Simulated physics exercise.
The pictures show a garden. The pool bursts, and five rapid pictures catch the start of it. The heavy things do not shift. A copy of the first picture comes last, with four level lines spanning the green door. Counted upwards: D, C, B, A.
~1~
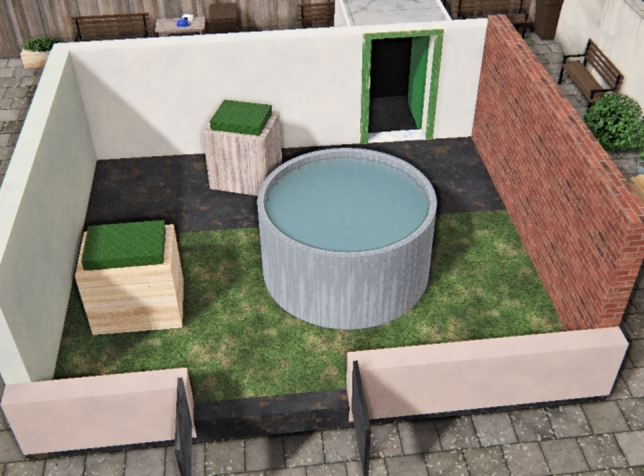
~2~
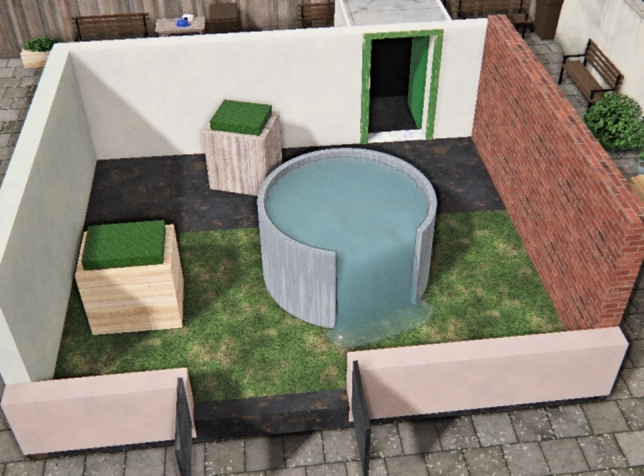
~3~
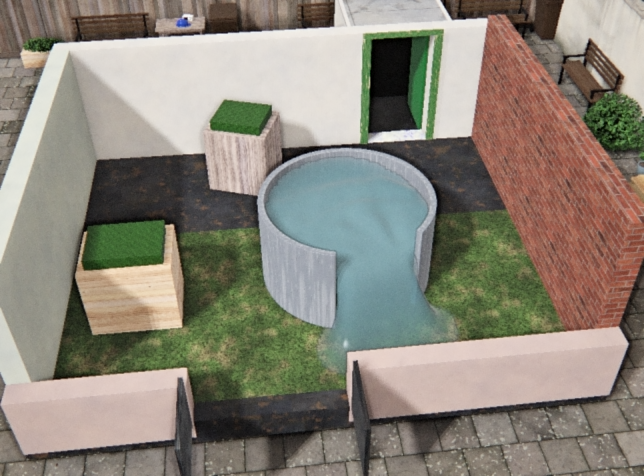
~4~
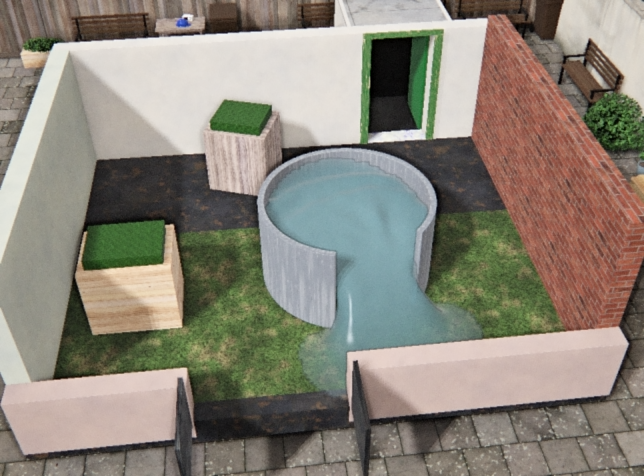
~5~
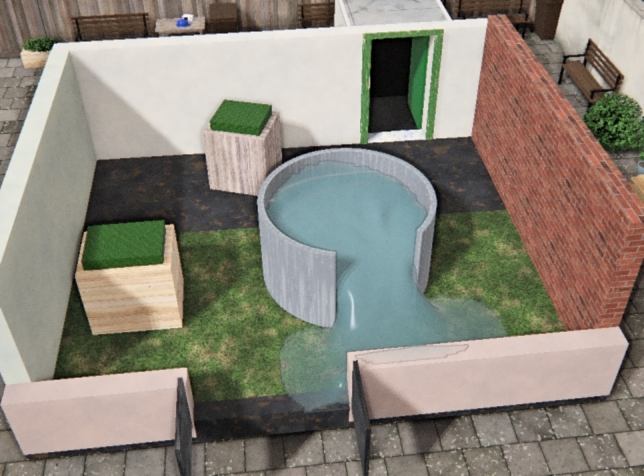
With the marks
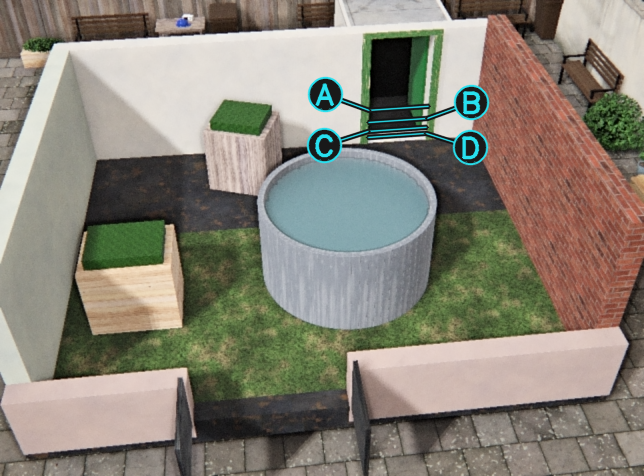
Water pouring through an opening in the front of a round grey pool and spreading across the grass of a walled garden.
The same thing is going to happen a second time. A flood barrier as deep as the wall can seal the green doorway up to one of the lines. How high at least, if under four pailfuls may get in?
C is the one.
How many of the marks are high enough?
Three of them.
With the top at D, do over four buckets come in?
Yes.
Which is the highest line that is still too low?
It is D.
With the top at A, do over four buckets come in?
No.
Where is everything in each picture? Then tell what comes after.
Water in the pool at rest, its middle at (347, 203); foot of the green doorway at (396, 141); open gate at (268, 357).
Water covers 1 % of the ground and shows as far out as (423, 303).
Water covers 4 % of the ground and shows as far out as (430, 307).
Water covers 8 % of the ground and shows as far out as (456, 313).
Water covers 12 % of the ground, its front hidden from here.
On the marked copy, A at (398, 108); B at (398, 120); C at (397, 129); D at (397, 135); from the bottom up D, C, B, A.
For line A, nothing gets over.
For line B, nothing gets over.
For line C, a splash gets over, under a bucket.
For line D, about 10 bucketfuls get in.
